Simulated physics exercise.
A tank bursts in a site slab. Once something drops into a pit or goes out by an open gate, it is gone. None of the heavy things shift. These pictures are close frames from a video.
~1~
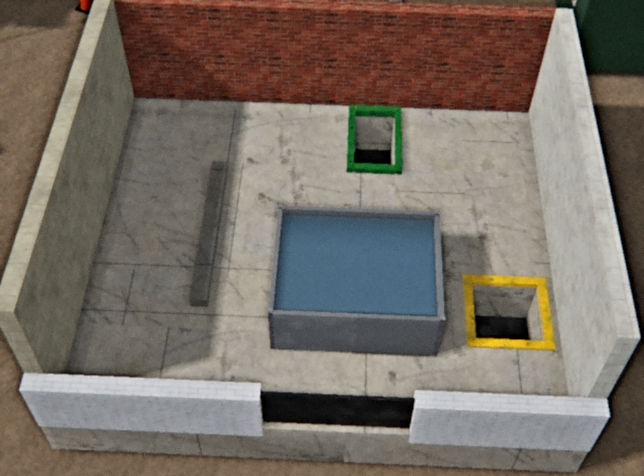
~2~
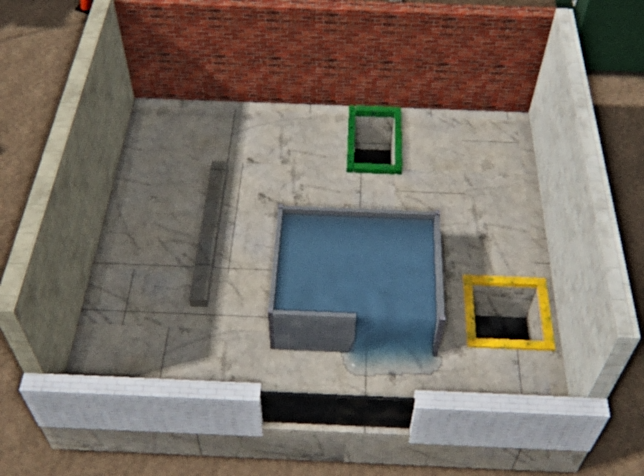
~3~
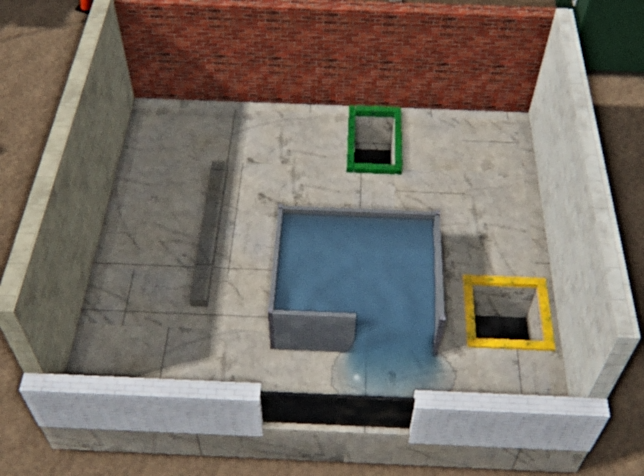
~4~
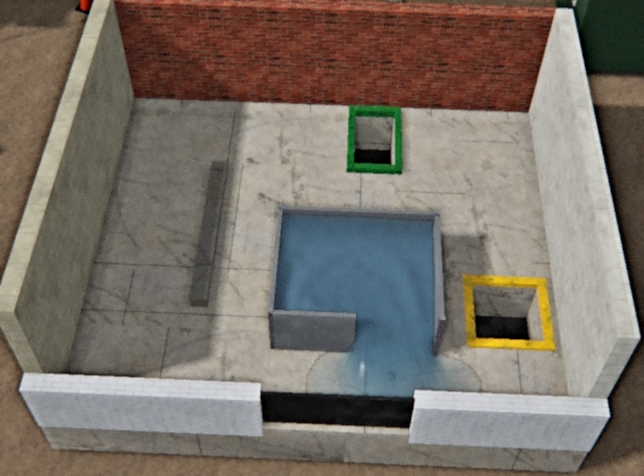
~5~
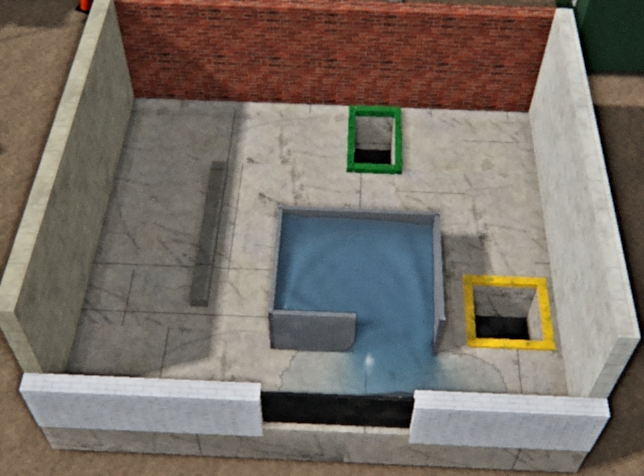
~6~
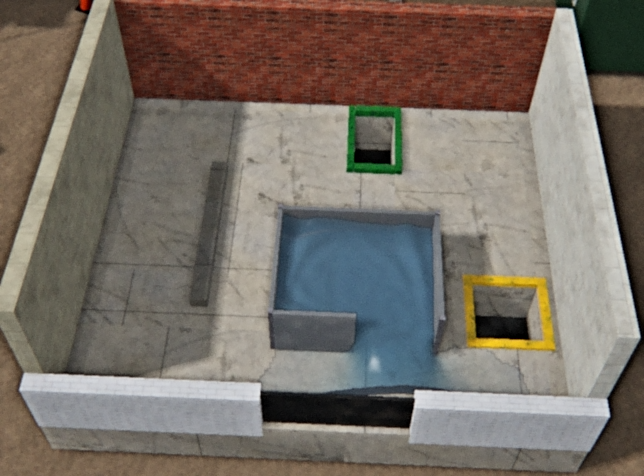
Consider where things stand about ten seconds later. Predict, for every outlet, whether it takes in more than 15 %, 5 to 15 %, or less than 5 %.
One by one: The gate soaks up scarcely any - beneath five per cent. The green pit soaks up scarcely any - beneath five per cent. The yellow pit soaks up a great deal - past fifteen per cent.
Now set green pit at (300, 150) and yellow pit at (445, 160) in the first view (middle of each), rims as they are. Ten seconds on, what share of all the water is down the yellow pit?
The yellow pit receives 14 per cent.
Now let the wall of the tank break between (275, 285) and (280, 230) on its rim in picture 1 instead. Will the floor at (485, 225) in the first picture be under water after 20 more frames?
There: Dry.
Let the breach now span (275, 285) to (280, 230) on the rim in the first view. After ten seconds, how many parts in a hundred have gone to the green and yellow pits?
In per cent: Green 4, yellow 2.
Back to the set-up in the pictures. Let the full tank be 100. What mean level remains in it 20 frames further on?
About 34 %.
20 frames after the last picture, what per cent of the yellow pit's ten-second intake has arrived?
Estimated share: About 45 %.
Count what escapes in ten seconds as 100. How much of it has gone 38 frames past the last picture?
I'd estimate close to 80 per cent.
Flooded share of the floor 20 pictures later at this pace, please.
I'd say close to 50 per cent.
A moment on, water covers 20 % of the floor; the gate 0 %, the green pit 0 %, the yellow pit 0 %.
Next, water covers 35 % of the floor; the gate 0 %, the green pit 0 %, the yellow pit 4 %.
Then, water covers 50 % of the floor; the gate 0 %, the green pit 0 %, the yellow pit 14 %.
Later, water covers 70 % of the floor; the gate 0 %, the green pit 0 %, the yellow pit 25 %.
In the end, water covers 90 % of the floor; the gate 0 %, the green pit 0 %, the yellow pit 31 %.
